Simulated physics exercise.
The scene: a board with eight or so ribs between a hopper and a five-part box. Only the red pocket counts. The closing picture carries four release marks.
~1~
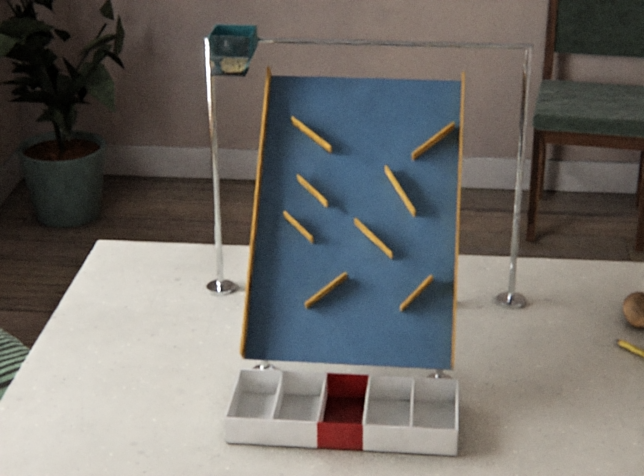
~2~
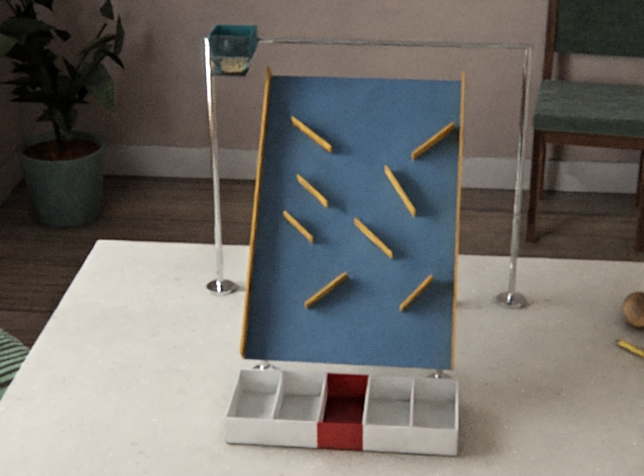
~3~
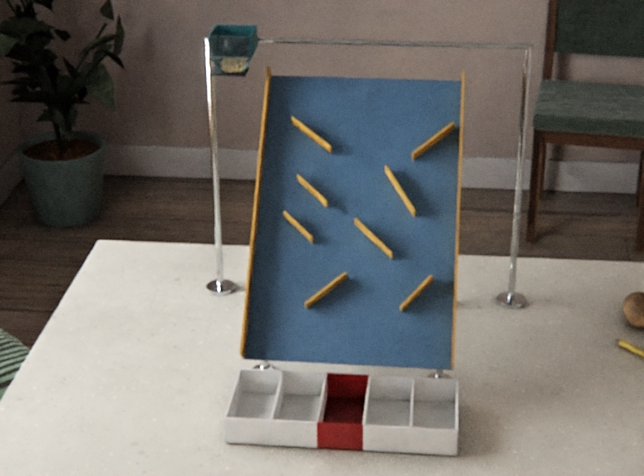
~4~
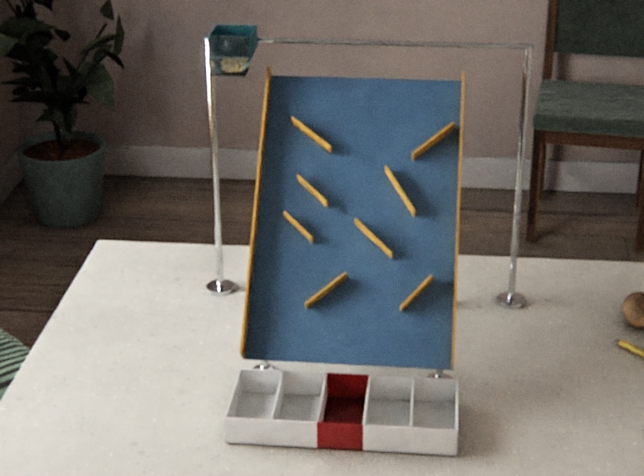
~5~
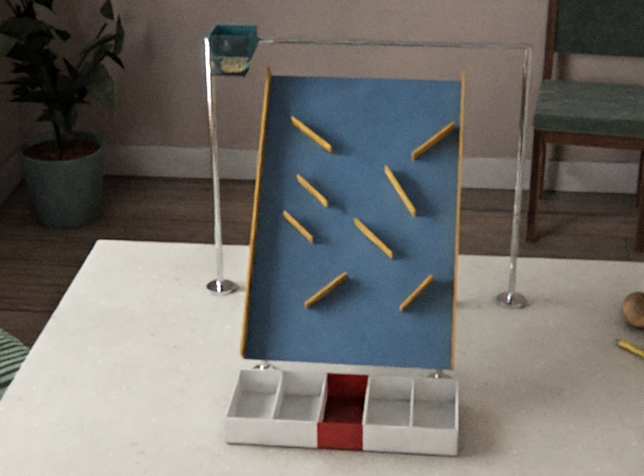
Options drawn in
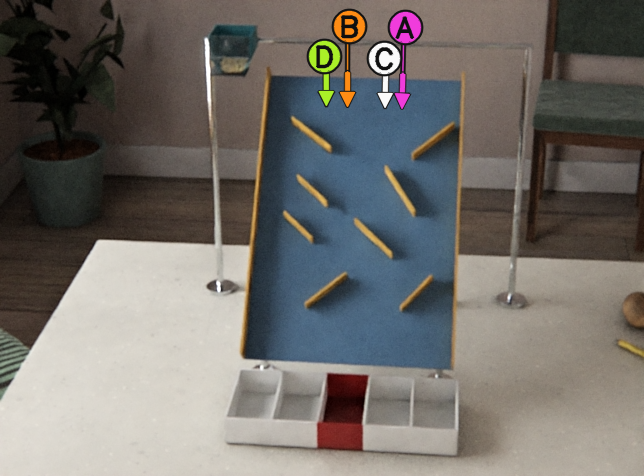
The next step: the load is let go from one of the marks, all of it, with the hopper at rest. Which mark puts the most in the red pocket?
D.
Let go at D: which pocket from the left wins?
The third.
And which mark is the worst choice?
A it is.
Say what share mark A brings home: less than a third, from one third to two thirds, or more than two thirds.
It is less than a third.
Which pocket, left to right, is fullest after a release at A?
The fifth.
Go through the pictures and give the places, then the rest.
In the first picture, hopper at (234, 66), soya beans, door shut.
In the second picture, ribs (292, 117) to (330, 147), (413, 154) to (454, 122), (297, 175) to (326, 202).
In the third picture, ribs (386, 166) to (415, 211), (284, 211) to (312, 238), (355, 218) to (392, 253).
In the fourth picture, ribs (305, 304) to (346, 272), (401, 307) to (432, 275).
In the fifth picture, red pocket at (340, 434), number 3 of 5 from the left.
On the marked copy, mark A meets the board at (402, 103); mark B meets the board at (347, 101); mark C meets the board at (385, 102); mark D meets the board at (326, 100).
If A is chosen, a small part in the red pocket, nearly all in other pockets.
If B is chosen, about a third in the red pocket, about half in other pockets, a small part outside the box.
If C is chosen, about a quarter in the red pocket, about two thirds in other pockets, a small part outside the box.
If D is chosen, about half in the red pocket, about half in other pockets.
